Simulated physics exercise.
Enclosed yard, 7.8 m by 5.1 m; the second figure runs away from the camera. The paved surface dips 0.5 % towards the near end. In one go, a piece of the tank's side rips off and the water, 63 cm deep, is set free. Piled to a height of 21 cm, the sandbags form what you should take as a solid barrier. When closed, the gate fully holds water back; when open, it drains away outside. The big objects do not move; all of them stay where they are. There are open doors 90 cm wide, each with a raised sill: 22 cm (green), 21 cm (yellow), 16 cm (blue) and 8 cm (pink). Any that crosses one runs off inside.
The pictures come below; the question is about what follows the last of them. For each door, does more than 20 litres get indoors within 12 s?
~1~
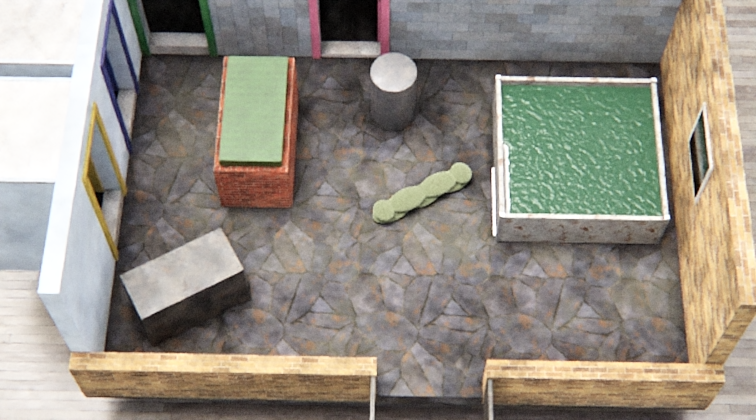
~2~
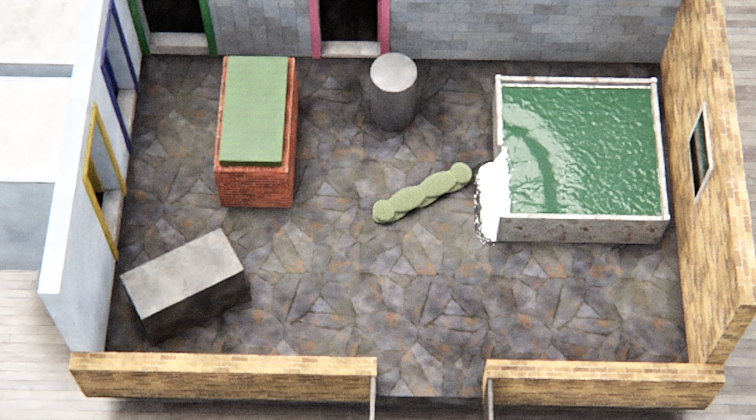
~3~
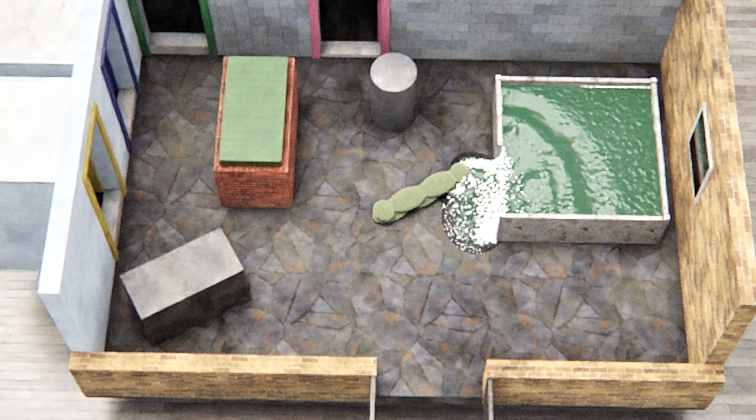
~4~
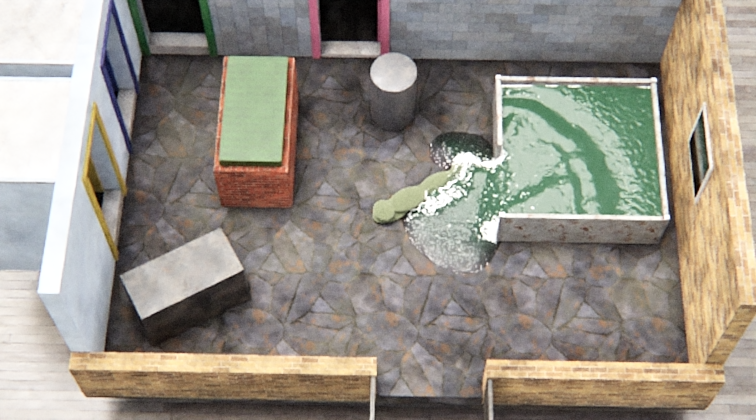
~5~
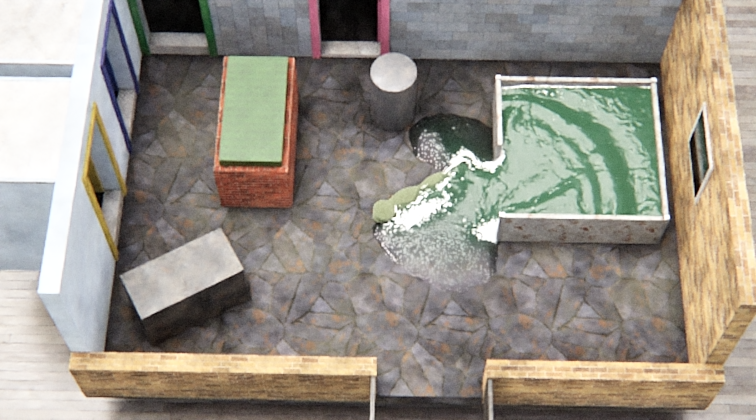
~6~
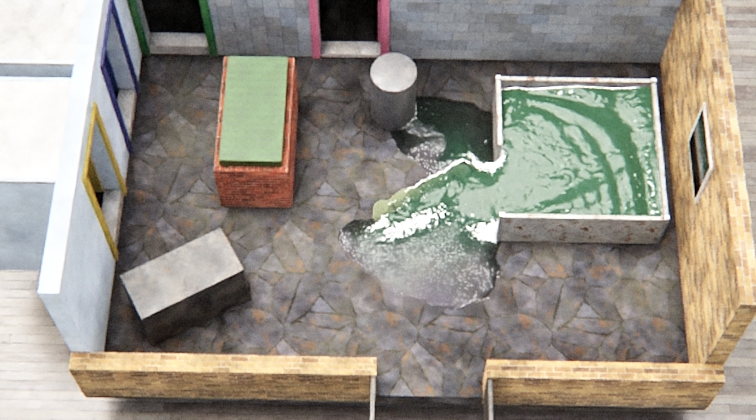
At the end, green door: Within the limit. Yellow door: Within the limit. Blue door: Within the limit. Pink door: Within the limit.
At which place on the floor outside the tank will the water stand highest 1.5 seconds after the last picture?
Look around (467, 188).
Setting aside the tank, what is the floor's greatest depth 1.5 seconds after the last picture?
Max around 35 cm.
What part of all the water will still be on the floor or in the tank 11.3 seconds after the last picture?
Remaining: Roughly 82 %.
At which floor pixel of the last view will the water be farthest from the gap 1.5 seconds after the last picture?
Near (103, 372).
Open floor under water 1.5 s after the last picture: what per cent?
Close to 50 in a hundred.
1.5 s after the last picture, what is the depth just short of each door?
Readings (cm): Green = 0; yellow = 0; blue = 0; pink = 3.
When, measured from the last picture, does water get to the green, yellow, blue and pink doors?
So, green at 3.6 s, then yellow at 2.0 s, blue at 3.0 s, and pink at 0.9 s.
Then, 0.7 s after the last picture water covers 30 % of the floor and is deepest (38 cm) near (467, 199); green door not reached, yellow door not reached, blue door not reached, pink door not reached.
Then, 1.5 s after the last picture water covers 50 % of the floor and is deepest (35 cm) near (467, 188); green door not reached, yellow door not reached, blue door not reached, pink door 3 cm at the sill, 0 L in.
Then, 2.8 s after the last picture water covers 55 % of the floor and is deepest (39 cm) near (103, 372); green door not reached, yellow door 13 cm at the sill, 0 L in, blue door not reached, pink door 3 cm at the sill, 0 L in.
Then, 6.3 s after the last picture water covers 75 % of the floor and is deepest (18 cm) near (103, 372); green door 14 cm at the sill, 0 L in, yellow door 3 cm at the sill, 0 L in, blue door 12 cm at the sill, 0 L in, pink door 10 cm at the sill, 0 L in.
Then, 11.3 s after the last picture water covers 90 % of the floor and is deepest (14 cm) near (136, 322); green door 7 cm at the sill, 0 L in, yellow door 10 cm at the sill, 0 L in, blue door 10 cm at the sill, 0 L in, pink door 7 cm at the sill, 4 L in.
